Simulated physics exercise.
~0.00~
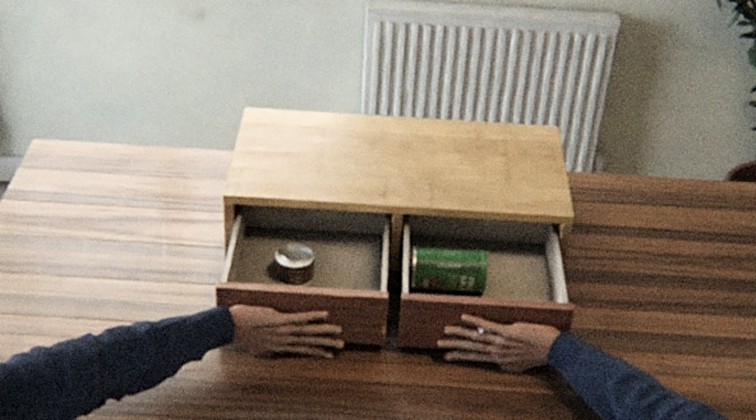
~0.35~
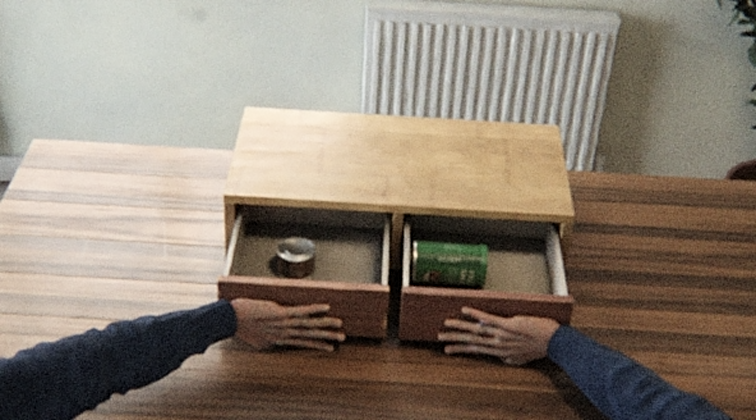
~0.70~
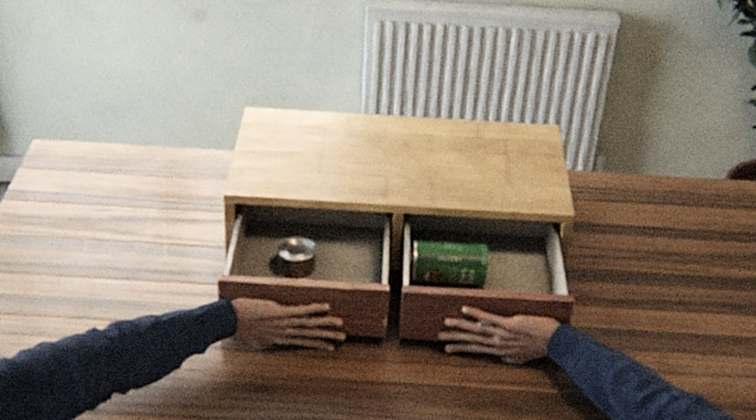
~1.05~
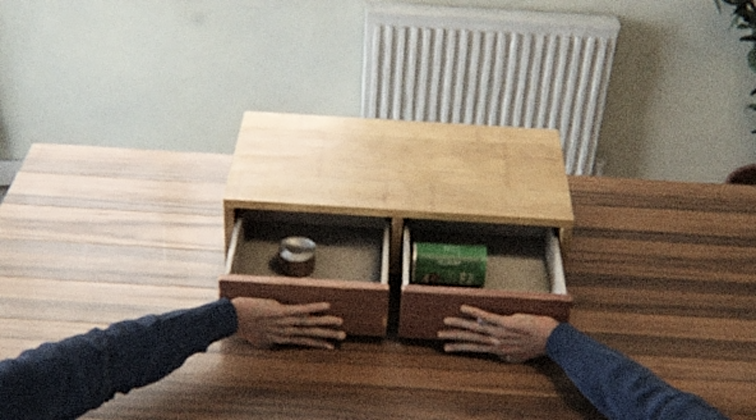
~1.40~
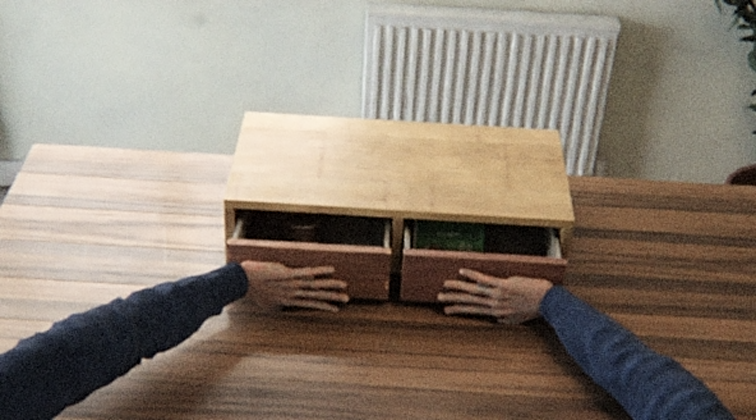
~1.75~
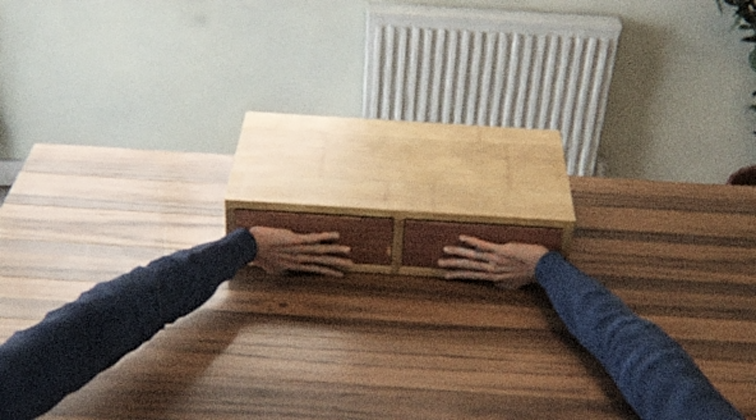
Two open drawers holding a brown tin and a green tin are pushed fully shut by two hands.
